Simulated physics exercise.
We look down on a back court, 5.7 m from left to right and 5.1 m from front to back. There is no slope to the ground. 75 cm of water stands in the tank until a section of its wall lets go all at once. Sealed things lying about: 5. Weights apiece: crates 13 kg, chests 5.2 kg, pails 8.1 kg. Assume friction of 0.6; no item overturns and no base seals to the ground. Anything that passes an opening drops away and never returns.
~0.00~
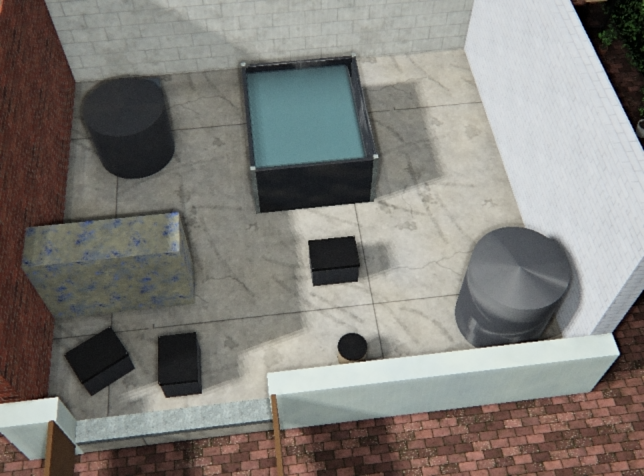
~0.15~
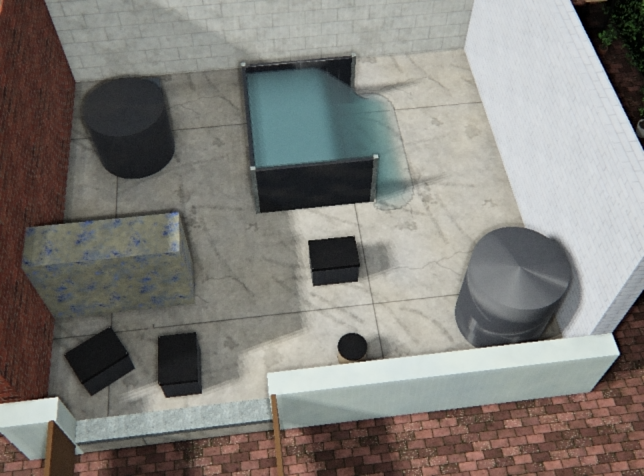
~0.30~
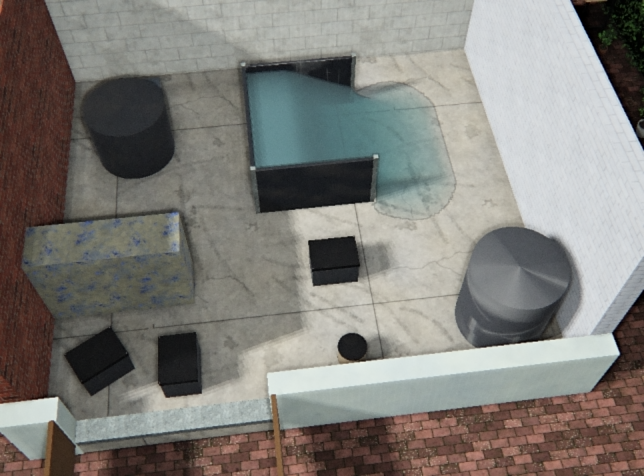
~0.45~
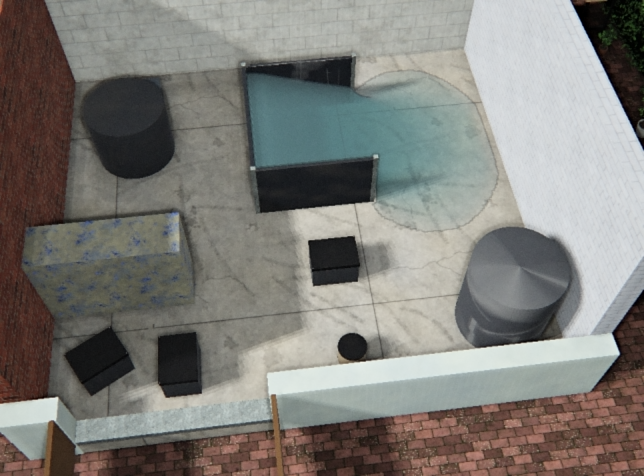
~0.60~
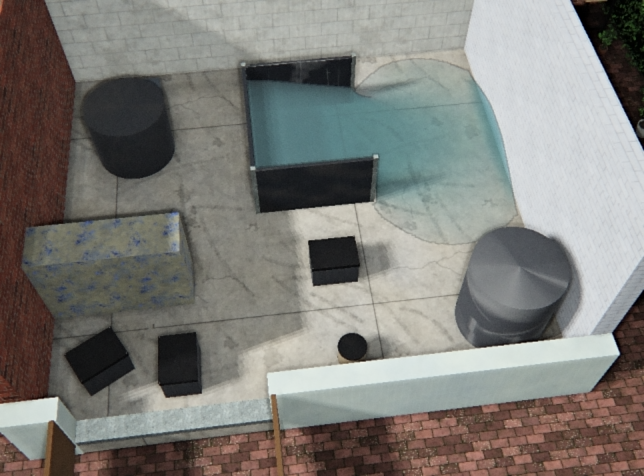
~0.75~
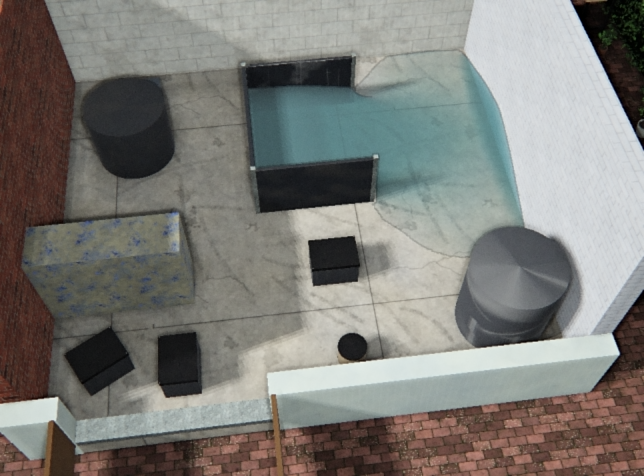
Blue-green water pours from the open right side of a dark-walled tank near the back of a walled, pale stone court, seen from a high, fixed viewpoint. Dark cylinder and speckled block stand left, small black blocks and a short disc in front, and a grey metal drum right. The water spreads rightward in a widening rounded sheet, reaches the white wall, then creeps along it towards the drum, while the objects stay still.
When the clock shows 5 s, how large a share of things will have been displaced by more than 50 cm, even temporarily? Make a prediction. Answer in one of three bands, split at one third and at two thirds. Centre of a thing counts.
Two thirds or more.
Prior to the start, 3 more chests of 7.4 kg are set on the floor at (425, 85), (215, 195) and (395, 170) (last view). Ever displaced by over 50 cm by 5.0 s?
Outcome: Breaks the threshold first, stays within next, breaks the threshold last.
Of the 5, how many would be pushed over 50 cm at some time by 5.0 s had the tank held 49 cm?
Then 2.
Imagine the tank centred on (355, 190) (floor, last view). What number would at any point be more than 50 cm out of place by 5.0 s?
In that case 4 of them.
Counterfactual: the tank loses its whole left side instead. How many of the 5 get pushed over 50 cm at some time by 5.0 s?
Then it comes to 2.
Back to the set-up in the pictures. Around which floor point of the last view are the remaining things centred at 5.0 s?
It sits at about (127, 302).
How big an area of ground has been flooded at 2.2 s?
About 12 m2.
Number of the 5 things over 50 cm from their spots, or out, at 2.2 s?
My count gives 0.
After 1.1 s 0 of 5 are over 50 cm from their spots; 0 afloat.
After 2.2 s 0 of 5 are over 50 cm from their spots; 0 afloat.
After 3.5 s 3 of 5 are over 50 cm from their spots; 1 afloat.
After 5.0 s 4 of 5 are over 50 cm from their spots, and 4 have been at some point; 4 afloat.
